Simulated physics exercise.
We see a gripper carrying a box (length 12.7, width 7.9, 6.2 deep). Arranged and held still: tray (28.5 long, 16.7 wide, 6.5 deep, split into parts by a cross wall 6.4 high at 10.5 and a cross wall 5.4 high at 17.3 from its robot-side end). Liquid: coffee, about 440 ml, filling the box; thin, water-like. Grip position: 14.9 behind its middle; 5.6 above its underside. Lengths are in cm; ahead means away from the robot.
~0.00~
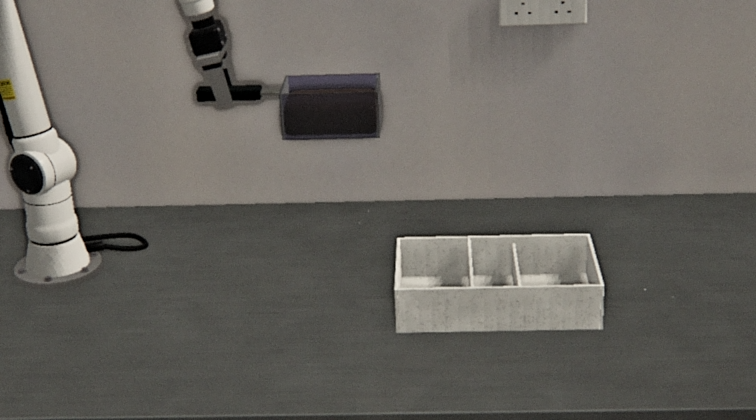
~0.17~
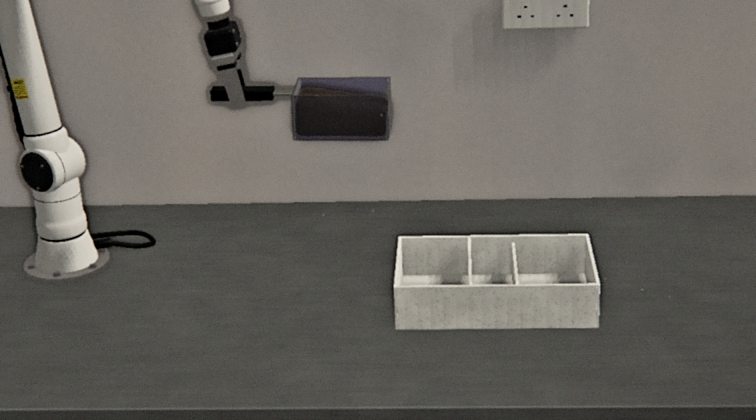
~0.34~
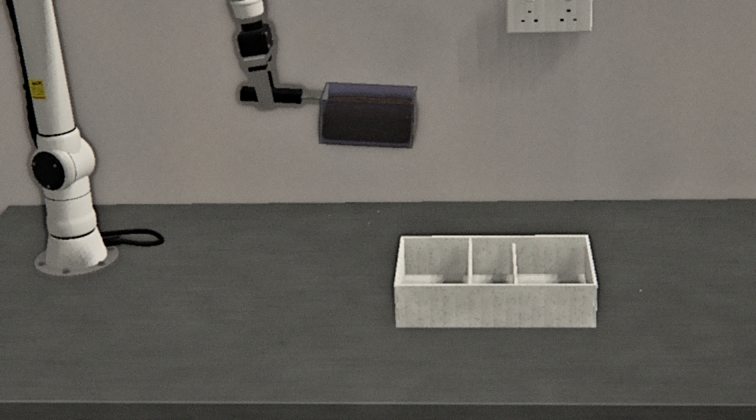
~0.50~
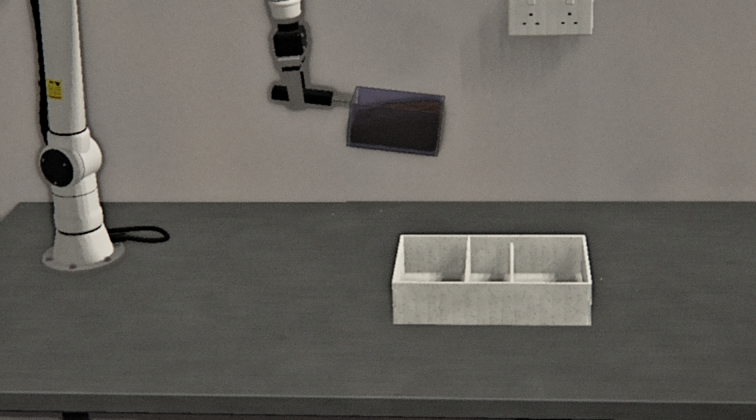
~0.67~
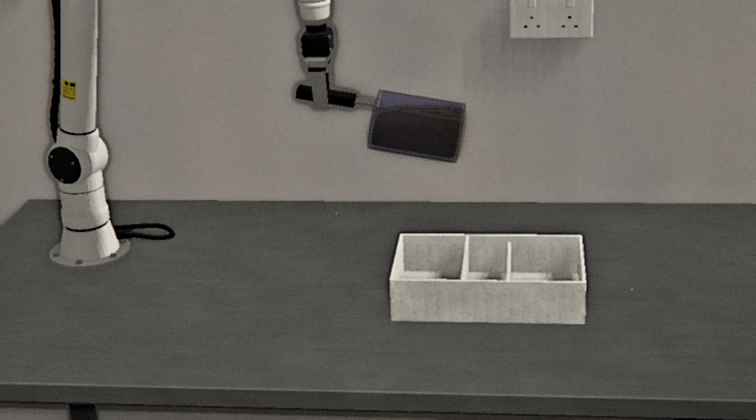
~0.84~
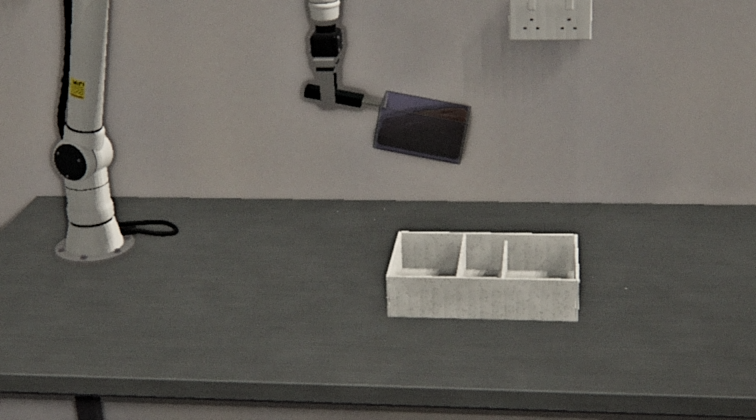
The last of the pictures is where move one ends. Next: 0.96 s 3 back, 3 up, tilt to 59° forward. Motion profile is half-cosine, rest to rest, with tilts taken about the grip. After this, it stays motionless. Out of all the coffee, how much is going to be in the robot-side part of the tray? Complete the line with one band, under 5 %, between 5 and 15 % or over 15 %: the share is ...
The share is over 15 %.
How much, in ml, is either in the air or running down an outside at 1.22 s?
5 ml.
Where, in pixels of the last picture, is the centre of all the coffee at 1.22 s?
Around (412, 150).
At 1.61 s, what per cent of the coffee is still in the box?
Roughly 55 per cent.
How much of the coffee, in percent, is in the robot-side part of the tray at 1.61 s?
The share is close to 18 percent.
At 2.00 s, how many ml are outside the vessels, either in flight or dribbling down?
Some 30 ml.
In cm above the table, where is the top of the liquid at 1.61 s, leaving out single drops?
Roughly 21 centimetres high.
By 1.22 s, tilted 28° forward, liquid up to 27 above the table; 430 ml in the box, 5 ml in the air or running down outside.
By 1.61 s, tilted 54° forward, liquid up to 22 above the table; 245 ml in the box, 80 ml in the robot-side part, 45 ml in the middle part, 60 ml in the air or running down outside.
By 2.00 s, tilted 59° forward, liquid up to 88 above the table; 210 ml in the robot-side part, 145 ml in the box, 45 ml in the middle part, 5 ml on the table or floor, 30 ml in the air or running down outside.
By 2.80 s, tilted 59° forward, liquid up to 32 above the table; 250 ml in the robot-side part, 110 ml in the box, 50 ml in the middle part, 25 ml on the table or floor.
Final state, 250 ml in the robot-side part, 110 ml in the box, 50 ml in the middle part, 25 ml on the table or floor. That is 57 % in the robot-side part of the tray.
